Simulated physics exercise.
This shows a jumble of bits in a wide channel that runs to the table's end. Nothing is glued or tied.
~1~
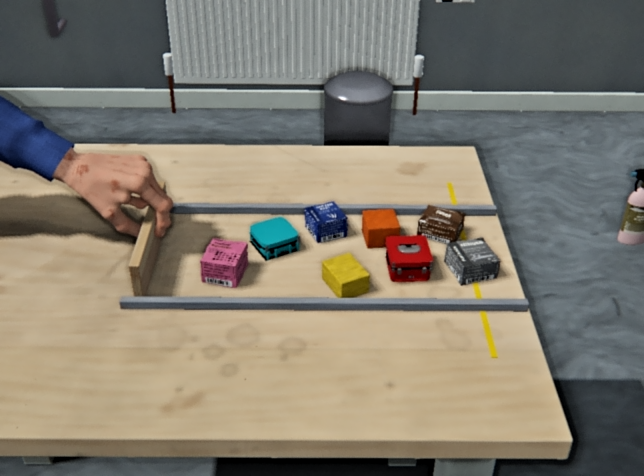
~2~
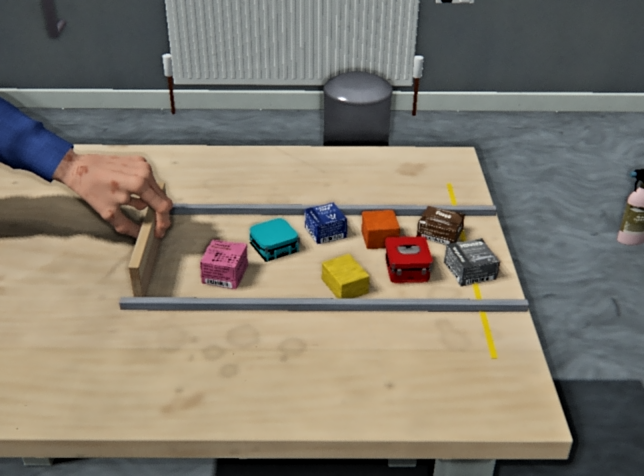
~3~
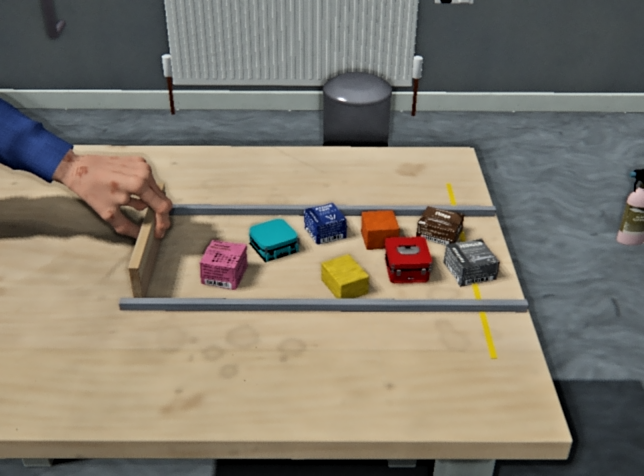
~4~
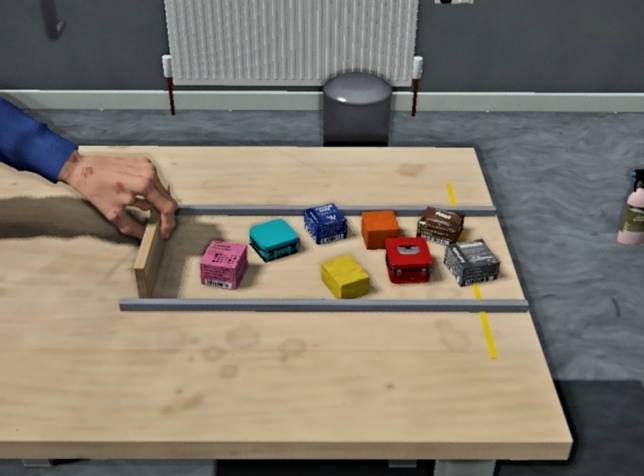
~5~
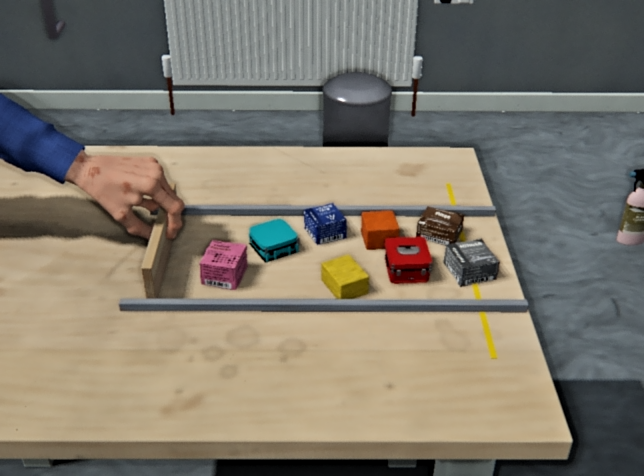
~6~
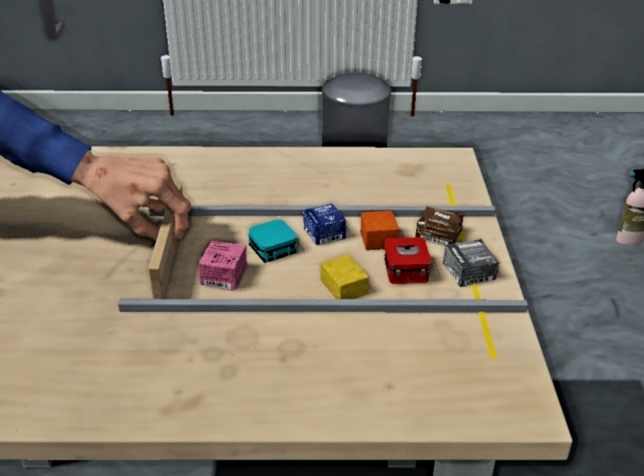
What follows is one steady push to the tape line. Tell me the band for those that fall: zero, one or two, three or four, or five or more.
Here the number that fall off is five or more.
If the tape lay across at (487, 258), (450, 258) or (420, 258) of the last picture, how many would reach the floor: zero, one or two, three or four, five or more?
In that order: Five or over; either three or four; either one or two.
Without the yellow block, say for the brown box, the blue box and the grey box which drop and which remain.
The brown box drops off, the blue box does not fall, the grey box drops off.
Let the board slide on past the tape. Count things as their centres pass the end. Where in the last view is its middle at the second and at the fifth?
At (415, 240) for the second, at (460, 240) for the fifth.
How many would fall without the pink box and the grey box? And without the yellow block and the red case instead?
First 3, then 3.
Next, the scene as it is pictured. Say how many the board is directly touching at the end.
3 of them.
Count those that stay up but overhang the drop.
That would be 0.
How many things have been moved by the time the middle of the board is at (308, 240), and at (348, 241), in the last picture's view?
5 and 8.
Soon after, none off yet; grey box at rest near (471, 262); brown box at rest near (440, 227); red case at rest near (407, 261).
After that, none off yet; grey box displaced about its own width near (494, 255); brown box displaced a little near (458, 226); red case displaced about its own width near (450, 257).
In the end, the number that fall off is five or more; gone, yellow block, orange block, red case, brown box and grey box.
